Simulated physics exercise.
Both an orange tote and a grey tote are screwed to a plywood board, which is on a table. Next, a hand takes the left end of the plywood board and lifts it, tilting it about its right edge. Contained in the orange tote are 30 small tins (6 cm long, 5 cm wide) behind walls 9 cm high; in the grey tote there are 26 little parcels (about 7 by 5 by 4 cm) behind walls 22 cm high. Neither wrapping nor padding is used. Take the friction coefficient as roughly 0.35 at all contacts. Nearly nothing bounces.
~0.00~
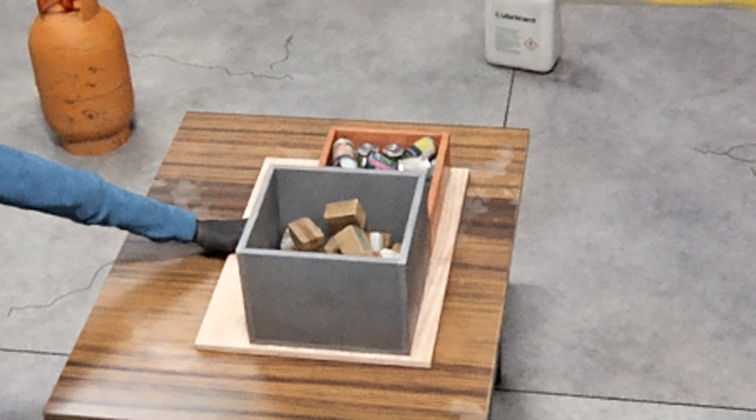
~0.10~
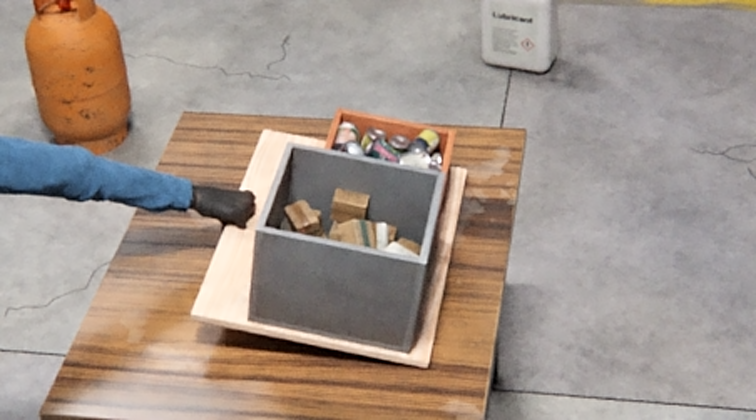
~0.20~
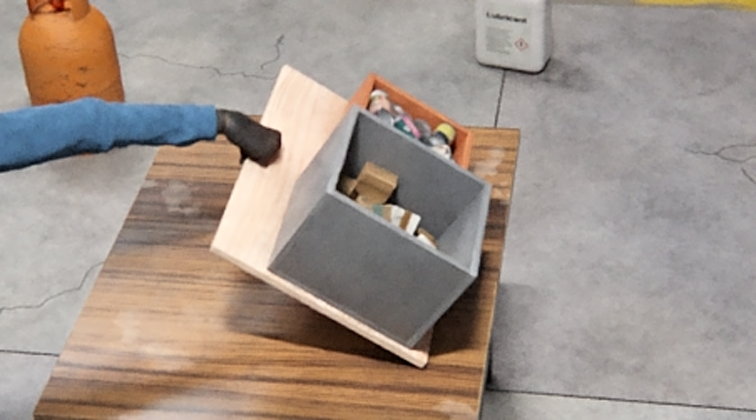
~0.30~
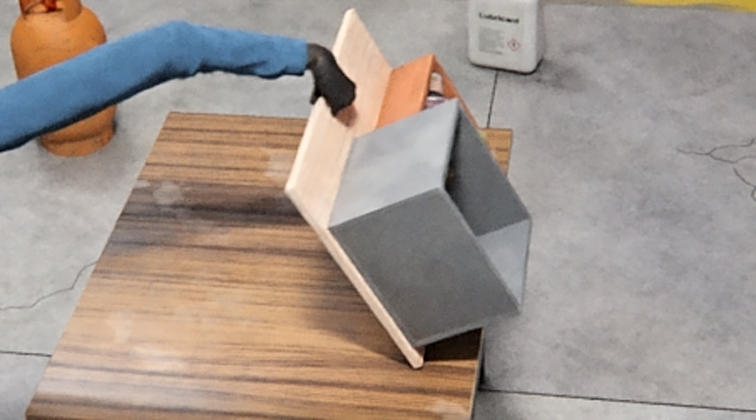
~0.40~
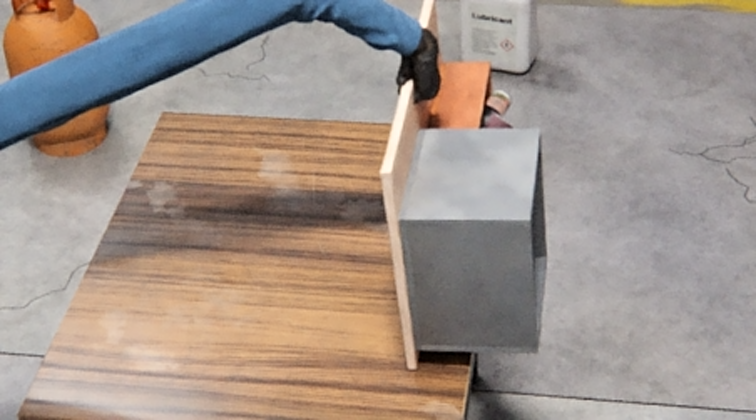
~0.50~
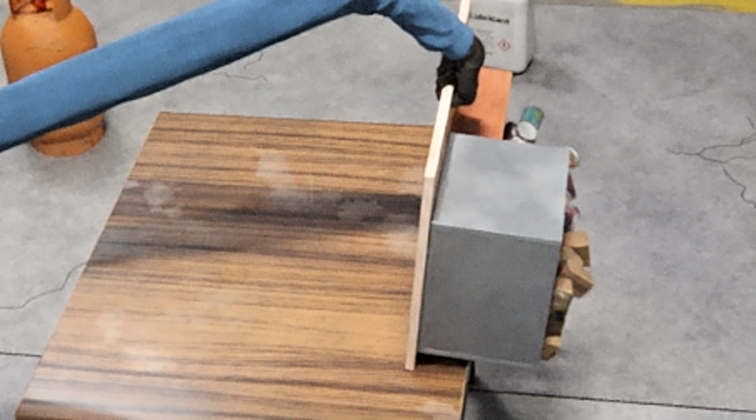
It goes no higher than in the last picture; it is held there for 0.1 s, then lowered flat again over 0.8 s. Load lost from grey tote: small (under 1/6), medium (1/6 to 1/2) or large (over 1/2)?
Large.
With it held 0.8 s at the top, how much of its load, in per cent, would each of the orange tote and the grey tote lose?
With that change, orange tote sheds 90 percent and grey tote sheds 70 percent.
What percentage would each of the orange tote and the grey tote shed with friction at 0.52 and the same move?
Then the orange tote sheds 90 per cent, while the grey tote sheds 70 per cent.
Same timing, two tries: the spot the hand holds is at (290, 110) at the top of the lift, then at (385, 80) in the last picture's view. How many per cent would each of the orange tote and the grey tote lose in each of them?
First try, then second: The orange tote sheds 20 then 70 per cent, and the grey tote sheds 0 then 20 per cent.
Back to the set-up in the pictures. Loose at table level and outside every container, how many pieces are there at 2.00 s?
My count comes to close to 0.
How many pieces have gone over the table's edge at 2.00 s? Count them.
Around 45, roughly.
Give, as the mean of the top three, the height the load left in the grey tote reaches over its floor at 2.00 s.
That is close to 12 centimetres.
After 0.74 s, tilt 88°; the orange tote is down by 26 of 30 and the grey tote is down by 17 of 26.
After 1.04 s, tilt 41°; the orange tote is down by 27 of 30 and the grey tote is down by 17 of 26.
After 1.46 s, tilt 0°; the orange tote is down by 27 of 30 and the grey tote is down by 17 of 26.
Outcome (at 2.00 s), the orange tote is down by 27 of 30 and the grey tote is down by 17 of 26. Asked share, 17 of 26, 65 per cent.
